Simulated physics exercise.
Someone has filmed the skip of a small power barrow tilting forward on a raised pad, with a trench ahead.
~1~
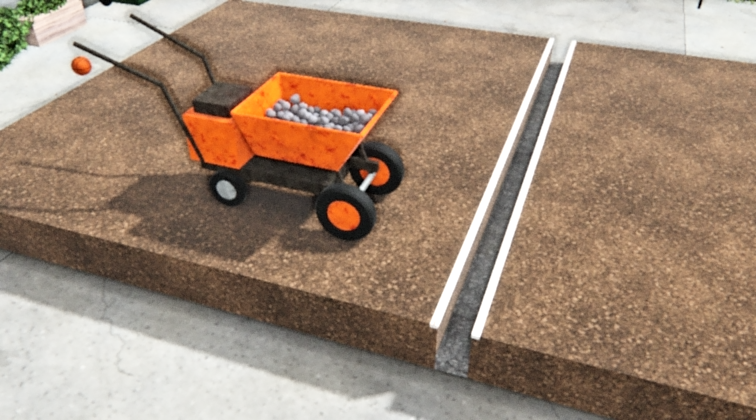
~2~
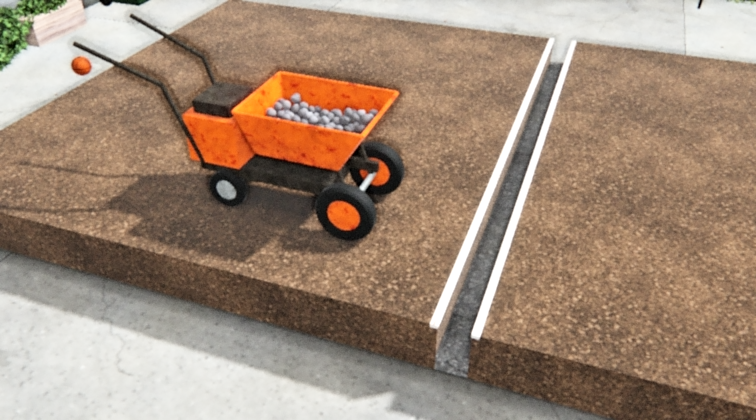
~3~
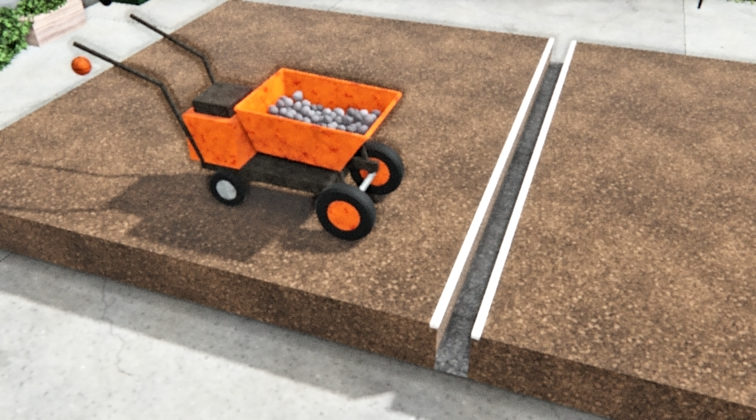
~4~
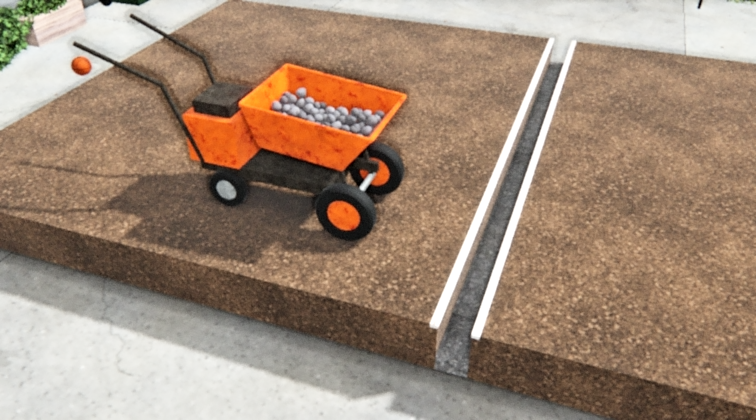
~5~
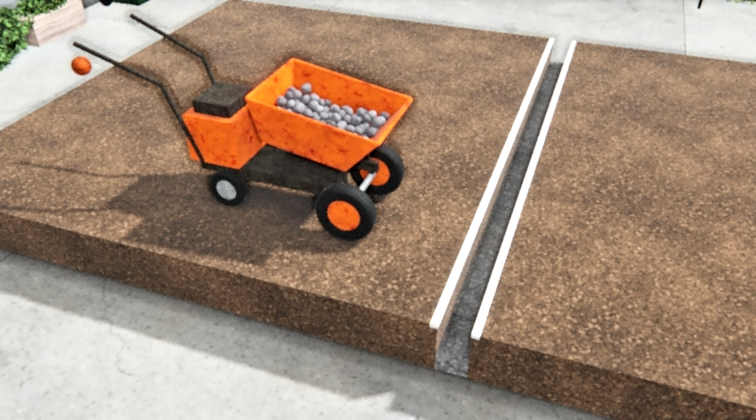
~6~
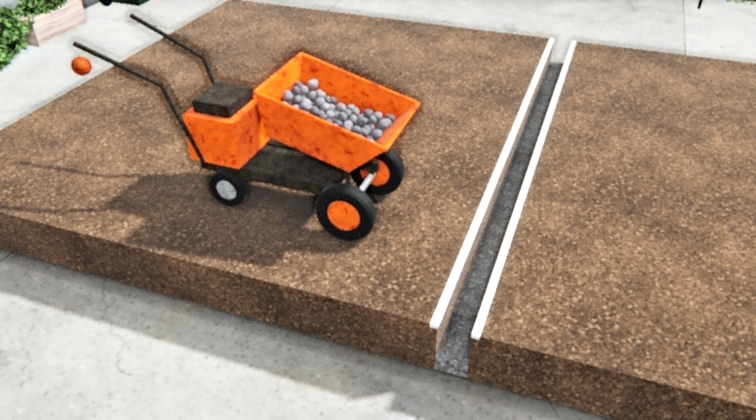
The video shows an orange power barrow loaded with round grey cobbles, standing still on a raised brown pad left of a narrow, white-edged trench. Its skip starts level, then gradually tilts forward to the right, the cobbles shifting slightly.
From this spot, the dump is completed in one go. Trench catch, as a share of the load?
Above half.
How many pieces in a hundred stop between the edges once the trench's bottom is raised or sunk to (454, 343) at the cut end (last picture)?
The share would be roughly 60 per cent.
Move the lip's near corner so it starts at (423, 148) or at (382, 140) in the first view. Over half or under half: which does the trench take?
Result A - a minority; result B - a majority.
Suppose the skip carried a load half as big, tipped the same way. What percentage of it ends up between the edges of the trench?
Share: Approx. 80 %.
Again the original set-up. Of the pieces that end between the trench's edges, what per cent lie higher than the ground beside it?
It works out at about 5 percent.
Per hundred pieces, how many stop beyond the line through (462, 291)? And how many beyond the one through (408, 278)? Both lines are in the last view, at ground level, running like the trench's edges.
Around 60 per cent for the first, and 100 per cent for the second.
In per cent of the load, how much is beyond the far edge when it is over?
Roughly 5 percent of the pieces, I think.
Soon, skip tipped steeply; all in the skip.
A while on, skip tipped right over; nearly all in the skip; a small part short of the trench; a stray few in or heaped over the trench; a stray few falling.
Towards the end, skip tipped right over; about a quarter in the skip; about a quarter short of the trench; about half in or heaped over the trench; a stray few beyond it.
Finally, skip tipped right over; about a quarter short of the trench; most in or heaped over the trench; a small part beyond it.
